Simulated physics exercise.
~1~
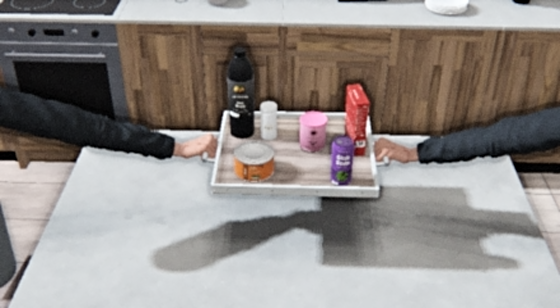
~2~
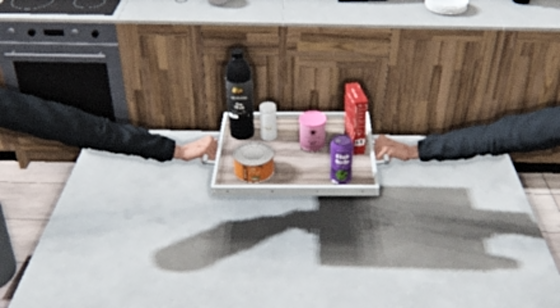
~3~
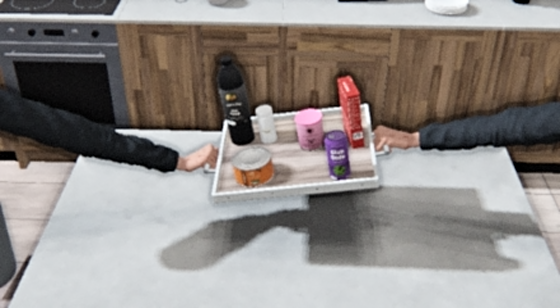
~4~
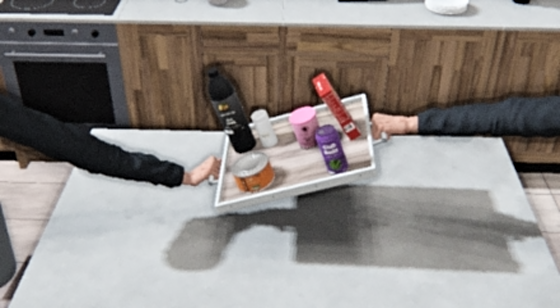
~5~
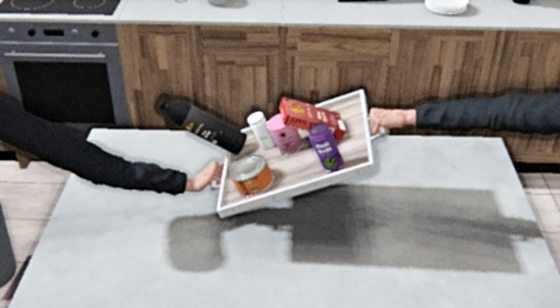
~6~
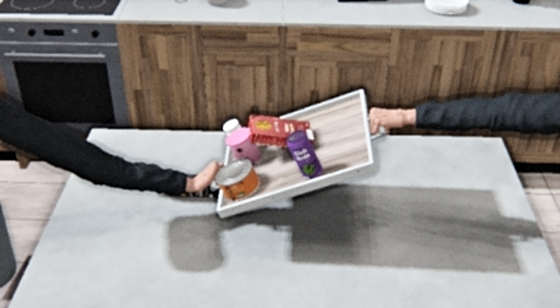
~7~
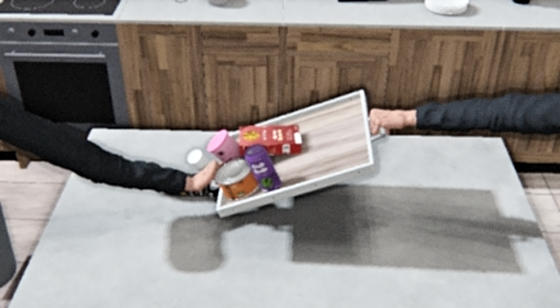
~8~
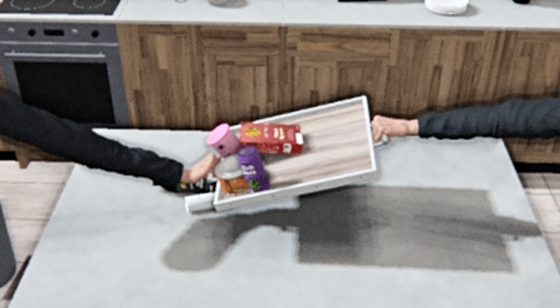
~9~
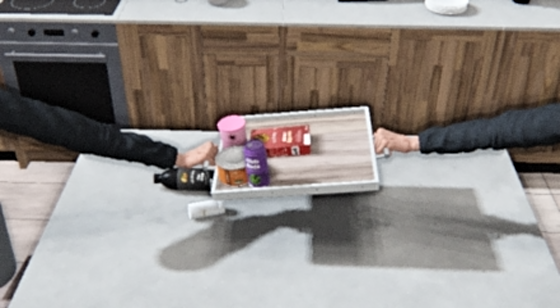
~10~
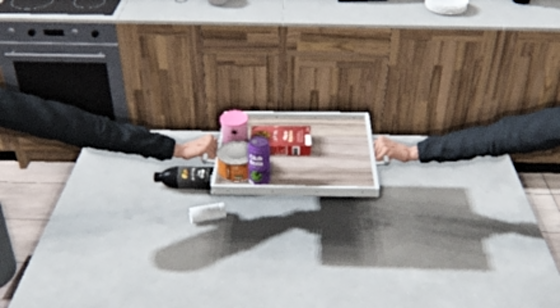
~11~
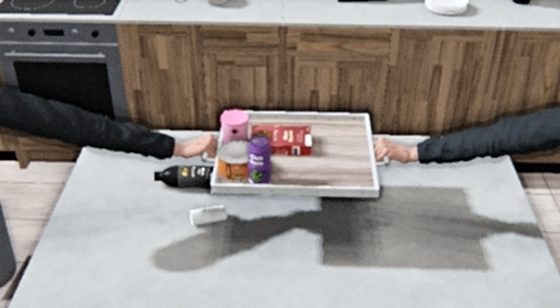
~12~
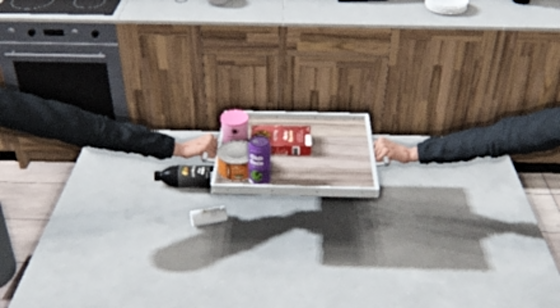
In a kitchen, two hands tip a tray left and level it, spilling two items.
